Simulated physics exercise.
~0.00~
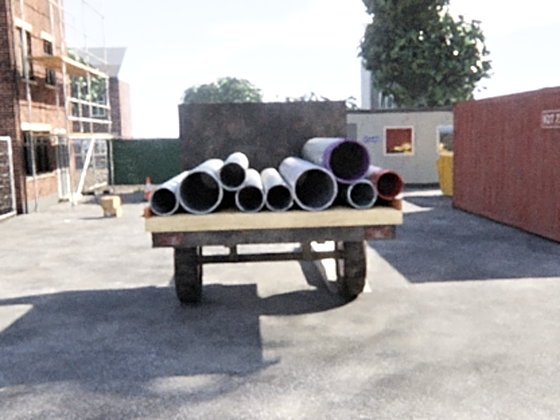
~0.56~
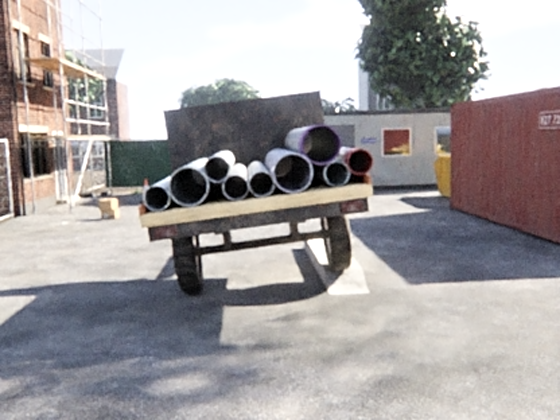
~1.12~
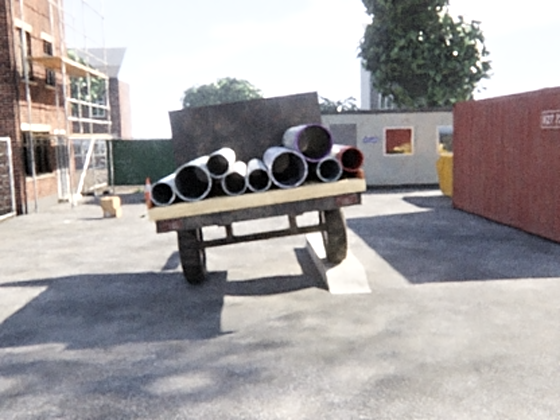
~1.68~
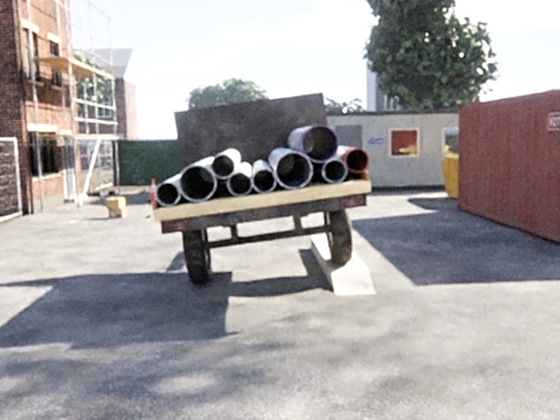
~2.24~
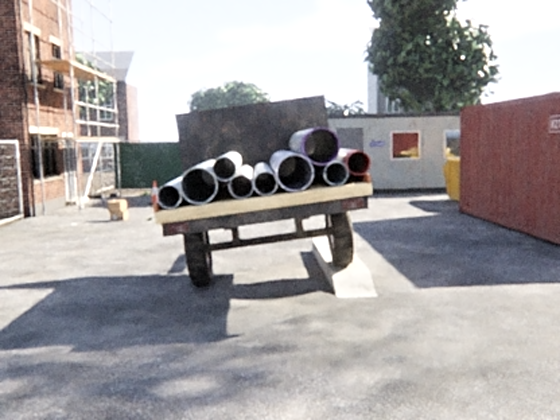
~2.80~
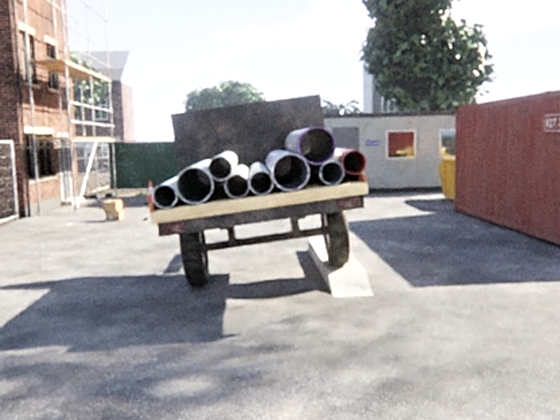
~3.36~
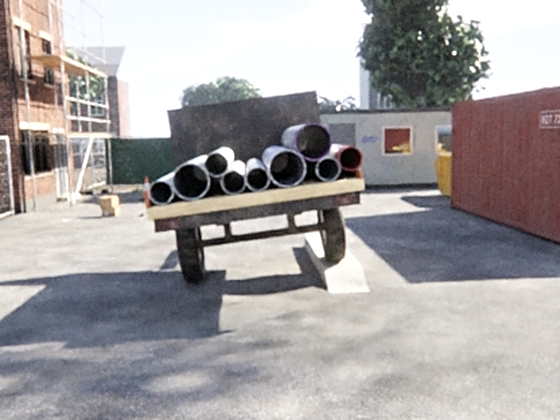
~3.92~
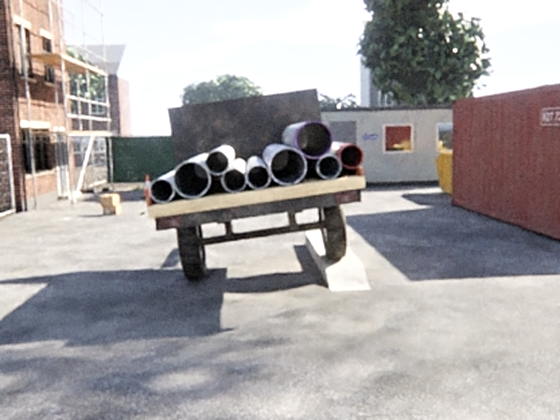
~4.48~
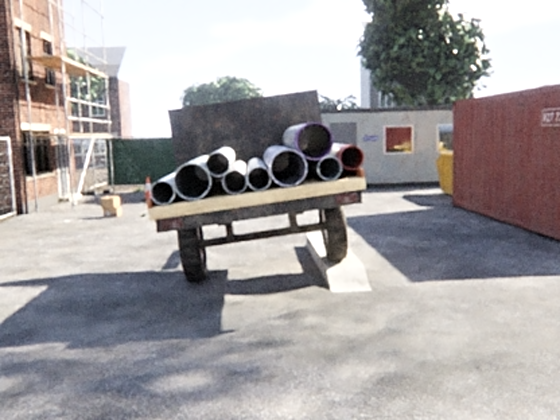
The clip shows a flat trailer loaded with hollow pipes, one marked purple and another red, seen from behind as its right wheel climbs a raised slab; the deck tilts, the pipes shift slightly left, and the trailer stays tilted with both marked pipes aboard.
